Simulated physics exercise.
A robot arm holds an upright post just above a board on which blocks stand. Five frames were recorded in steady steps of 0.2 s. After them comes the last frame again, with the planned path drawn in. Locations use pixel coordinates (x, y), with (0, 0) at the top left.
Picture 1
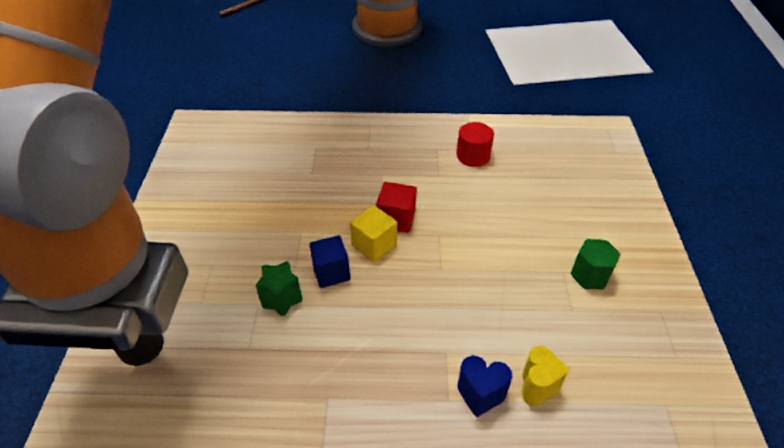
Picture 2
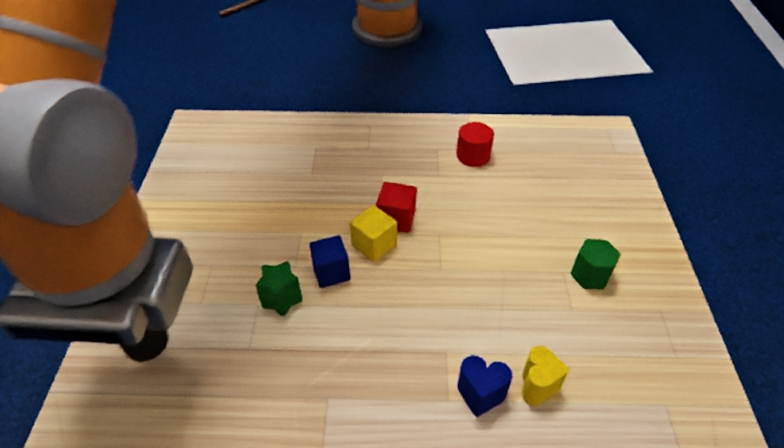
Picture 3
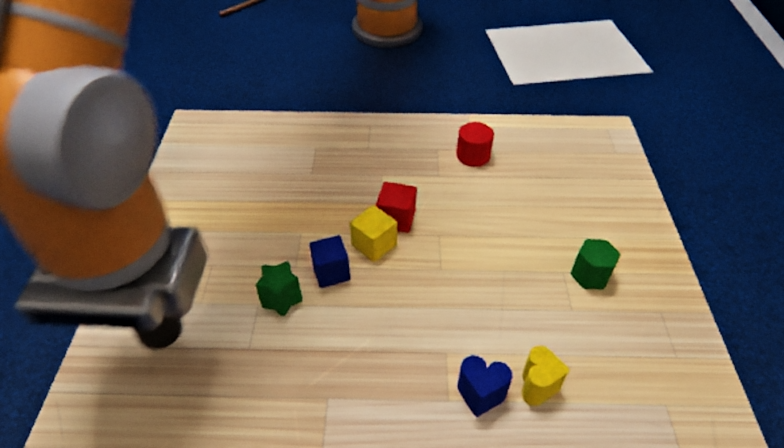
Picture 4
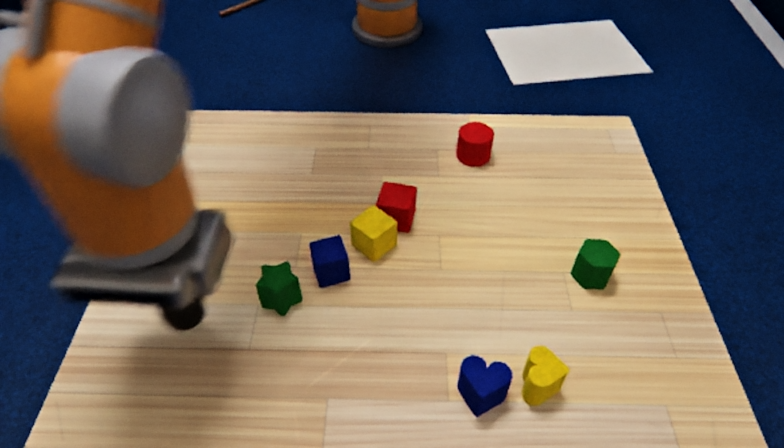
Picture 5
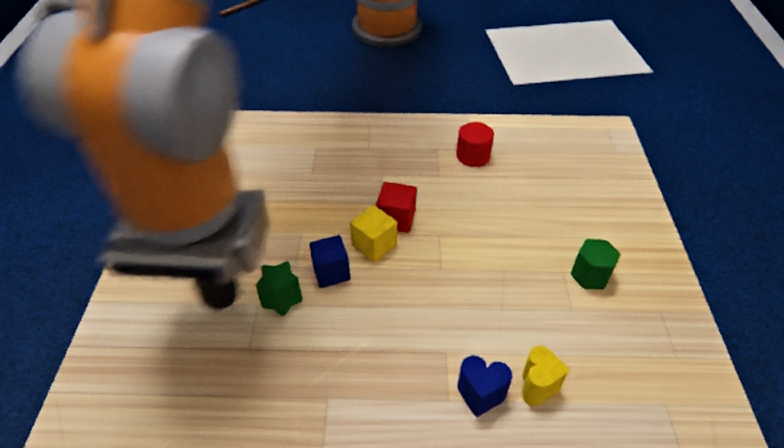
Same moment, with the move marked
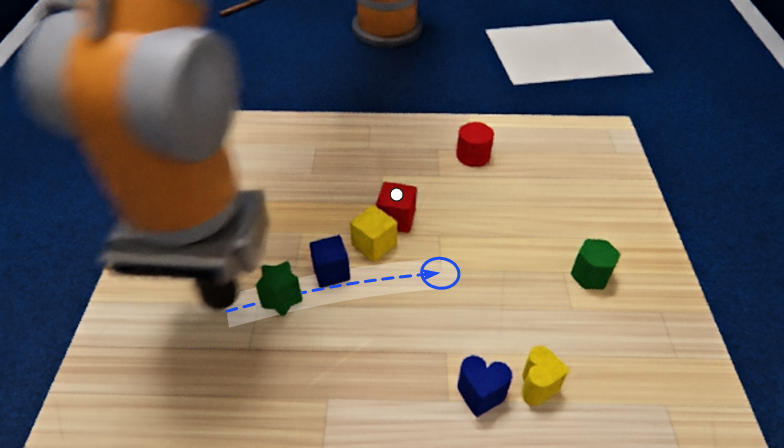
At first, an orange and grey robot arm hangs over the left edge of a wooden board scattered with coloured blocks, barely moving. Then it moves right and slightly away across the board, bringing its short dark tip close to the left side of the green star-shaped block, while all the blocks stay still.
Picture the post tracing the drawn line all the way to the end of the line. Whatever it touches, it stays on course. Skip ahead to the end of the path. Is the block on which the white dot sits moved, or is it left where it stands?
That block is going to get moved.
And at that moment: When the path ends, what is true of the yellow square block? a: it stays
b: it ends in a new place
My pick is b.
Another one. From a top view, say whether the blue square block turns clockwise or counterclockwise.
It makes a counterclockwise turn.
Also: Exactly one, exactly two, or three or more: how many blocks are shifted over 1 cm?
Three or more get moved.
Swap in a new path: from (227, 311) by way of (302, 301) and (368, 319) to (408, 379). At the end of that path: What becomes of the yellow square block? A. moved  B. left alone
It's A.
The drawn path runs from (227, 311) via (335, 286), ending at (440, 273); the dot is on the red square block.
What follows on the original path. One third of the way, post at (297, 277); green star-shaped block at (332, 268), turned 10° anticlockwise; blue square block at (349, 241), turned 40° anticlockwise.
Two thirds of the way, post at (371, 264); green star-shaped block at (403, 270), turned 20° clockwise; blue square block at (395, 232), turned 70° anticlockwise; yellow square block at (397, 208), turned 45° anticlockwise; red square block at (402, 184), turned 10° anticlockwise.
At the end, post at (442, 256); green star-shaped block at (450, 278), turned 75° clockwise; blue square block at (443, 221), turned 130° anticlockwise; yellow square block at (415, 202), turned 80° anticlockwise; red square block at (402, 177), turned 35° anticlockwise.
